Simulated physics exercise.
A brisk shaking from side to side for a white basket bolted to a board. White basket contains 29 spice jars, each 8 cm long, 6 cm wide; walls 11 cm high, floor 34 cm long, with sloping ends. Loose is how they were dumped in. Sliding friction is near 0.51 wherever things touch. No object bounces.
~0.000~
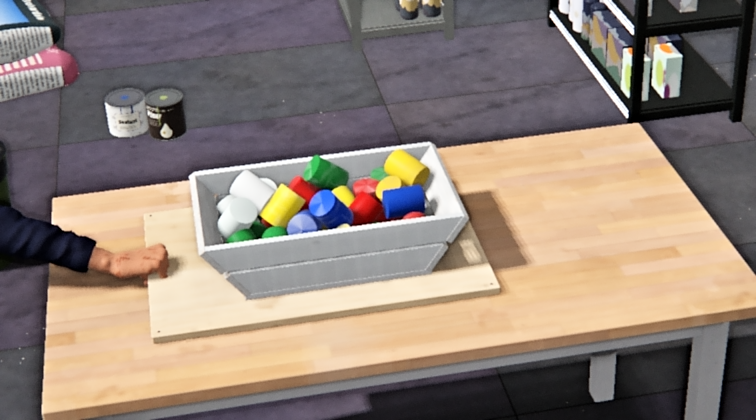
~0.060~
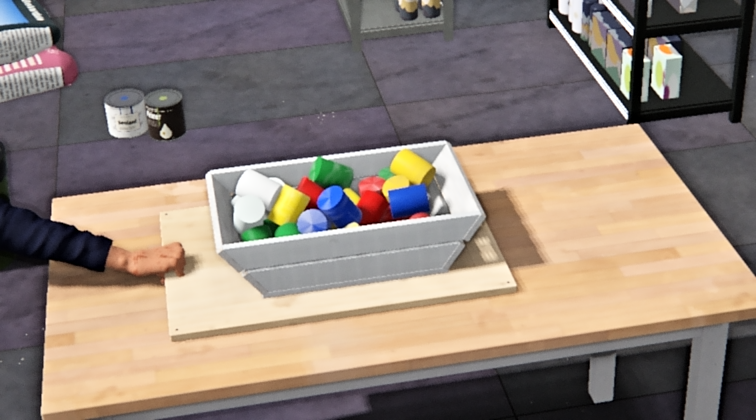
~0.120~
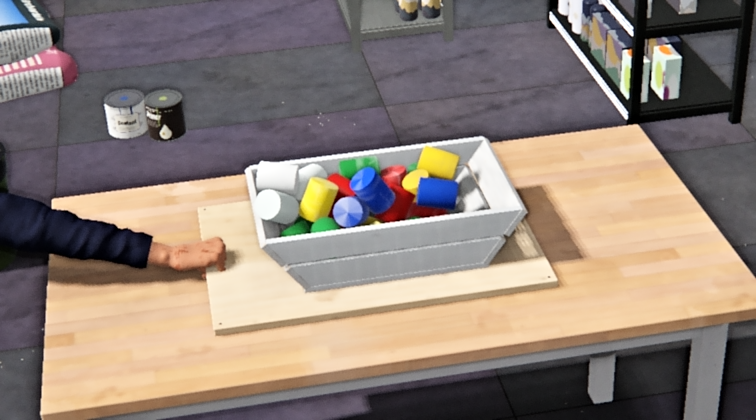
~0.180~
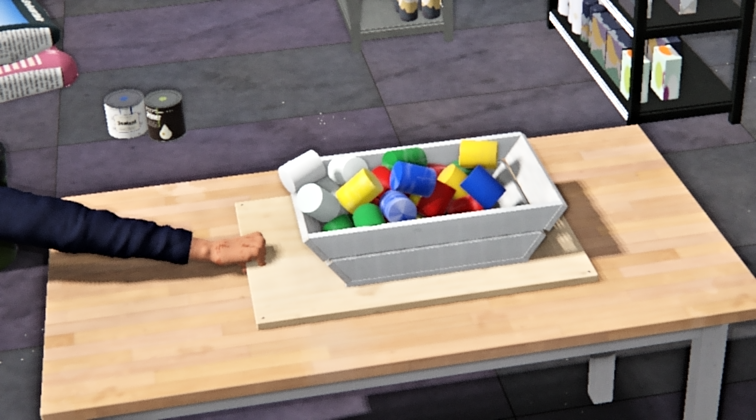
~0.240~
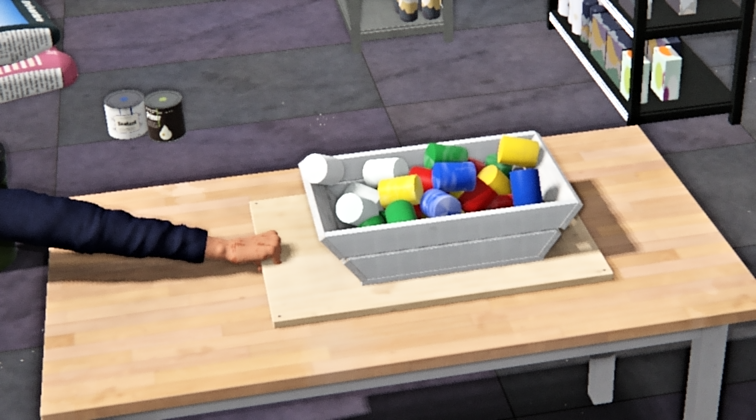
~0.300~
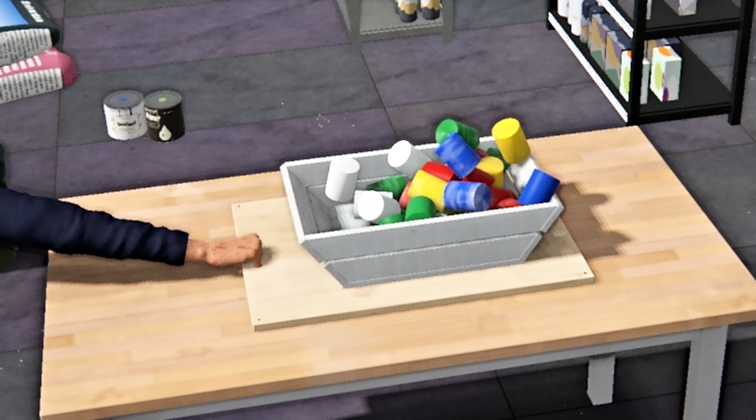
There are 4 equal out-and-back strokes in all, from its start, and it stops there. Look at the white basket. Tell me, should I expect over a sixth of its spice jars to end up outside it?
Yes, over a sixth of them do.
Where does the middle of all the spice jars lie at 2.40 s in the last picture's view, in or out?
Centre approx. at (337, 241).
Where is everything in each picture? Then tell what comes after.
In the first picture (places track the rim corner closest to us here), white basket (204, 249); 0 cm along; all still inside.
The second picture shows white basket (222, 247); 3 cm along.
The third picture shows white basket (266, 242); 12 cm along.
The fourth picture shows white basket (308, 236); 20 cm along.
The fifth picture shows white basket (324, 235); 23 cm along.
The sixth picture shows white basket (304, 238); 19 cm along; all still inside.
After 0.64 s, the white basket is down by 3 of 29.
After 1.06 s, the white basket is down by 8 of 29.
After 1.64 s, the white basket is down by 11 of 29.
Outcome (at 2.40 s), the white basket is down by 15 of 29. Asked share, 15 of 29, 52 per cent.
